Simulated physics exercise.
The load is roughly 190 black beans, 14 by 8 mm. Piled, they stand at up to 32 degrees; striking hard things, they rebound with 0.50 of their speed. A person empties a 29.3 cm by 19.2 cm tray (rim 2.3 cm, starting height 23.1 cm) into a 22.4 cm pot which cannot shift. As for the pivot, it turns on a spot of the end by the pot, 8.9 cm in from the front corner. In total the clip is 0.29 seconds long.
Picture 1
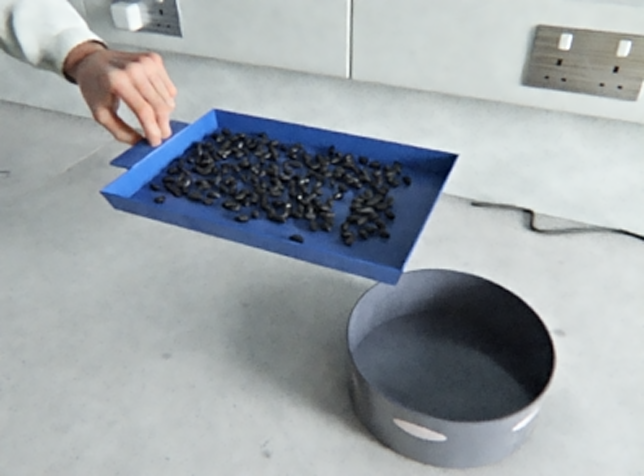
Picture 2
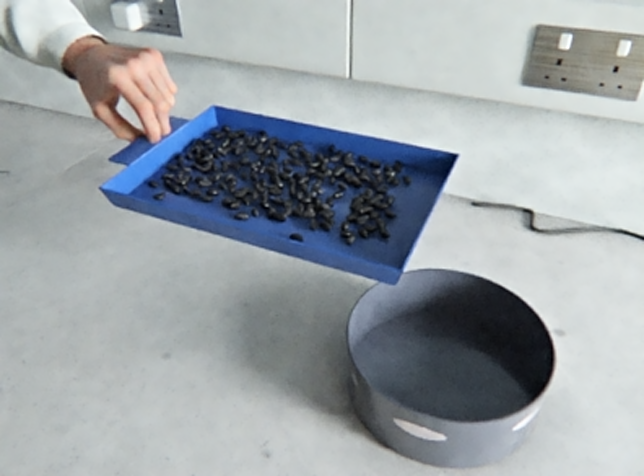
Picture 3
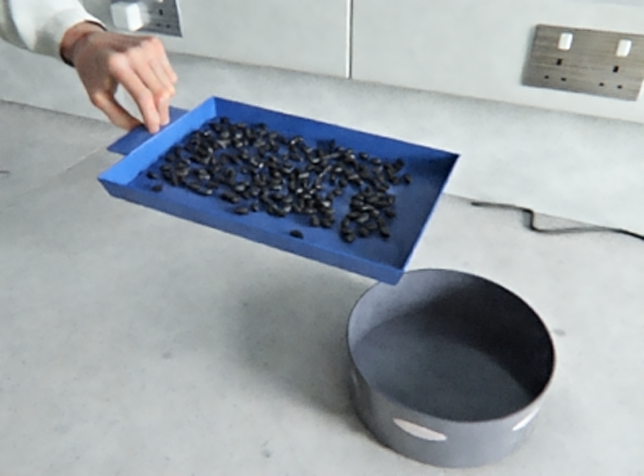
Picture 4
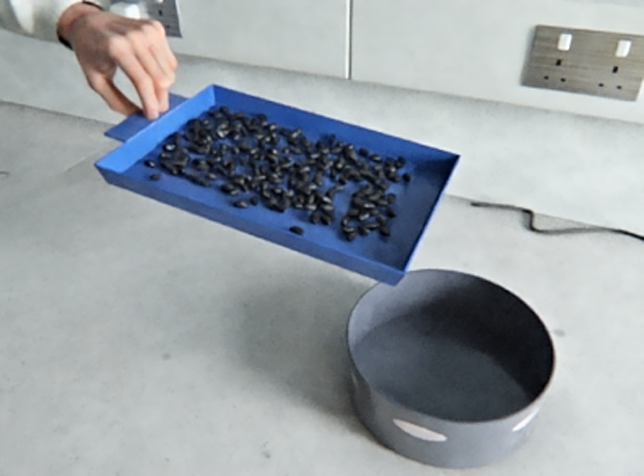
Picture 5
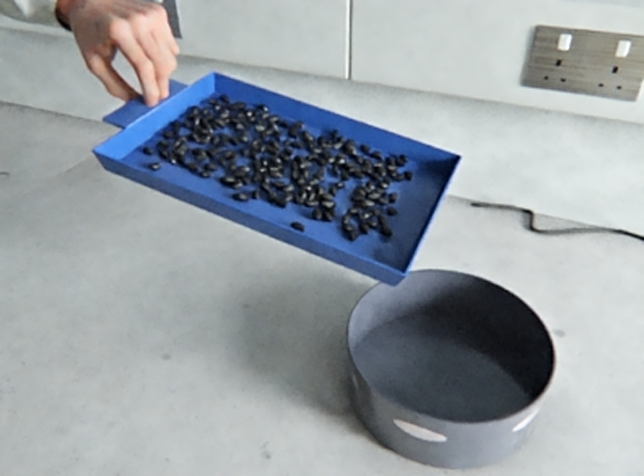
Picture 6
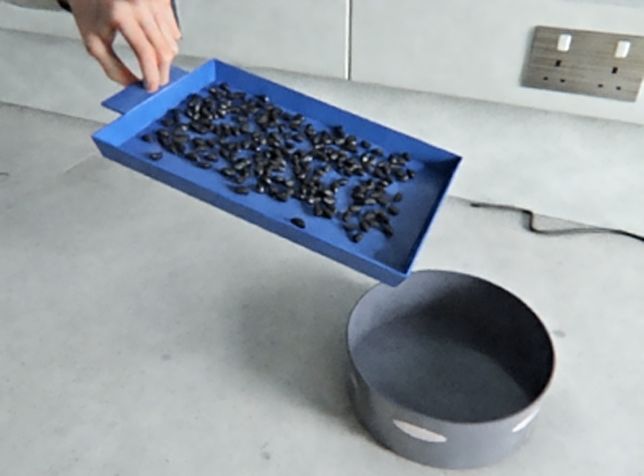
On a pale grey countertop, a hand slowly raising the left end of a blue tray of black beans beside a dark round pot.
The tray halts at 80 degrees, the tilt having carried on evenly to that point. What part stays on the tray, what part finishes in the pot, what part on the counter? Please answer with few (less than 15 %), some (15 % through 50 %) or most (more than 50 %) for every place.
Tray: Some, pot: Most, counter: Few.
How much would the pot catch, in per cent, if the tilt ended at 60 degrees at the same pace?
That would give about 5 per cent.
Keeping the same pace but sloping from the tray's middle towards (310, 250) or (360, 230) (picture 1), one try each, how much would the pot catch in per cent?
I'd put it at roughly 35 per cent for the first tilt and roughly 60 per cent for the second.
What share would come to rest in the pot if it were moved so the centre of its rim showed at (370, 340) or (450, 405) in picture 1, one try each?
I'd say some 40 per cent for the first and some 55 per cent for the second.
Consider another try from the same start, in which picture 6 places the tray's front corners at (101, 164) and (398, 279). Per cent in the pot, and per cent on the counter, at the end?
Per cent by place - pot 35, counter 65.
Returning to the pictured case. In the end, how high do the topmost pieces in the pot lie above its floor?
About 1.5 centimetres.
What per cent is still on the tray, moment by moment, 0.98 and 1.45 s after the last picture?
Sequence: 90; 55.
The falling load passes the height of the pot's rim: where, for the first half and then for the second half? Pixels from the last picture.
Roughly (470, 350) to begin with, later roughly (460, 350).
Then, 0.59 s after the last picture, tilt 45 degrees; the tray holds 100 %, the pot 0 %.
Then, 0.98 s after the last picture, tilt 66 degrees; the tray holds 90 %, the pot 5 %.
Then, 1.45 s after the last picture, tilt 80 degrees; the tray holds 55 %, the pot 25 %.
In the end, tray 20 %, pot 70 %, counter 5 %.
